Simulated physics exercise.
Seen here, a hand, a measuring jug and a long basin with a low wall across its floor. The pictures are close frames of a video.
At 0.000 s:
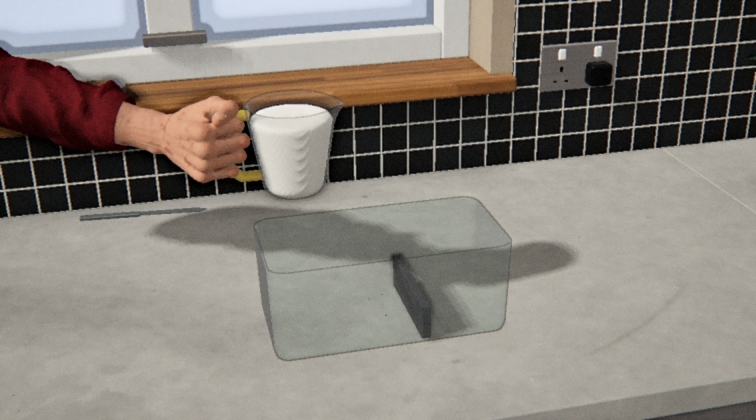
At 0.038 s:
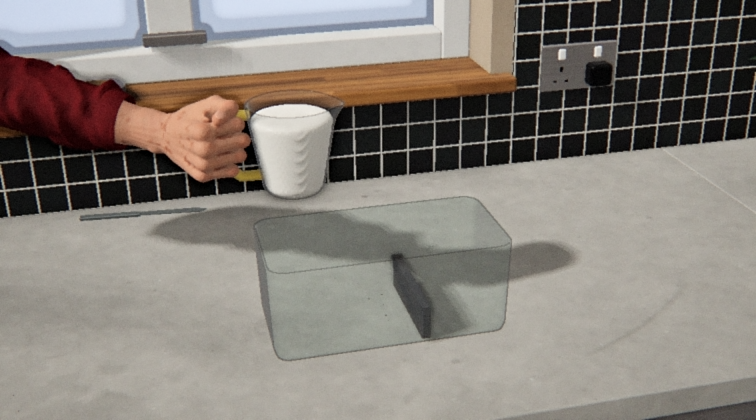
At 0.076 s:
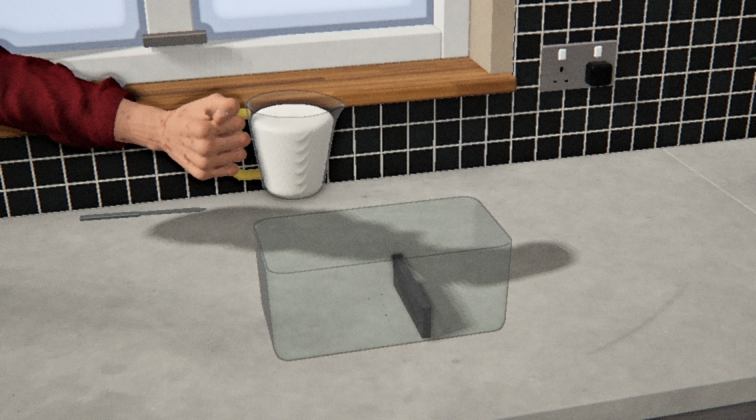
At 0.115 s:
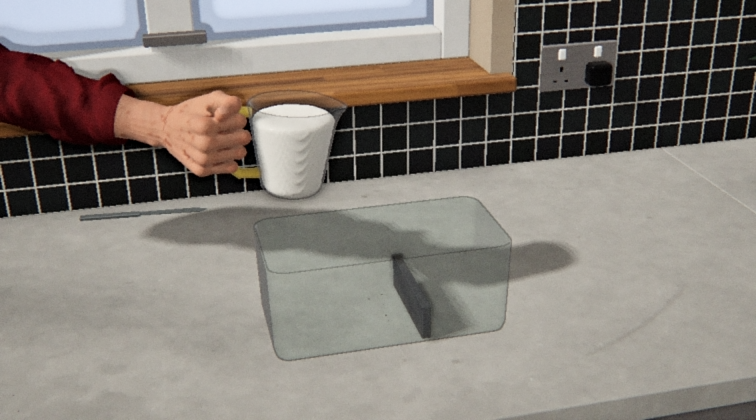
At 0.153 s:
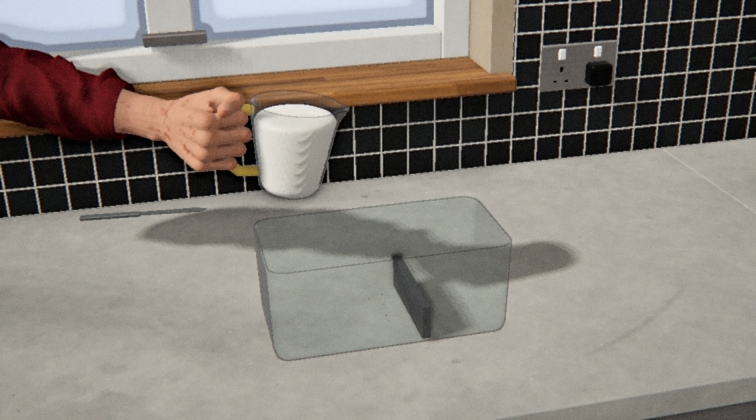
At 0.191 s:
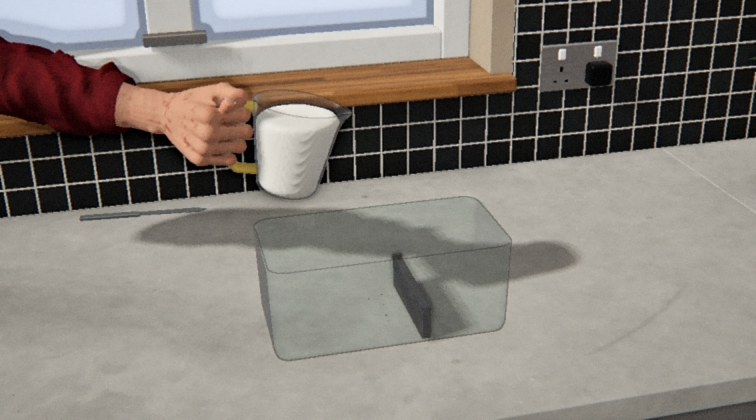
Hand in a dark red sleeve slowly tilting a measuring jug of white contents rightward above a clear basin with a low wall.
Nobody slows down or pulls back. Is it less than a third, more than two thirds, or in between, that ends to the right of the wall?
In the end under a third is right of the wall.
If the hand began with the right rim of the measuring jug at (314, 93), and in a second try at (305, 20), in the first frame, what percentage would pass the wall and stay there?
Near 5 % and 5 %.
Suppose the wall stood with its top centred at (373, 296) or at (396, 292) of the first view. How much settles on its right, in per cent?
Near 90 % and 70 %.
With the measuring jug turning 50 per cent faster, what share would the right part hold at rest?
It comes to 15 per cent or so.
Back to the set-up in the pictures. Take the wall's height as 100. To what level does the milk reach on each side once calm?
Some 30 per cent left and 20 right.
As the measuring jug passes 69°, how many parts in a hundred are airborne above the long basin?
Roughly 20 in a hundred.
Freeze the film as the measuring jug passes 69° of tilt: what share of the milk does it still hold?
About 75 per cent.
A moment on, the measuring jug is tipped part way and 73 per cent is still to pour, 4 is left of the wall and 1 right of it.
Next, the measuring jug is tipped on its side and 19 per cent is still to pour, 41 is left of the wall and 22 right of it.
Then the measuring jug is tipped right over and 1 per cent is still to pour, 74 is left of the wall and 22 right of it.
Later the measuring jug is tipped right over and 0 per cent is still to pour, 75 is left of the wall and 24 right of it.
Finally, 75 per cent lies left of the wall, 24 right of it and 1 outside.
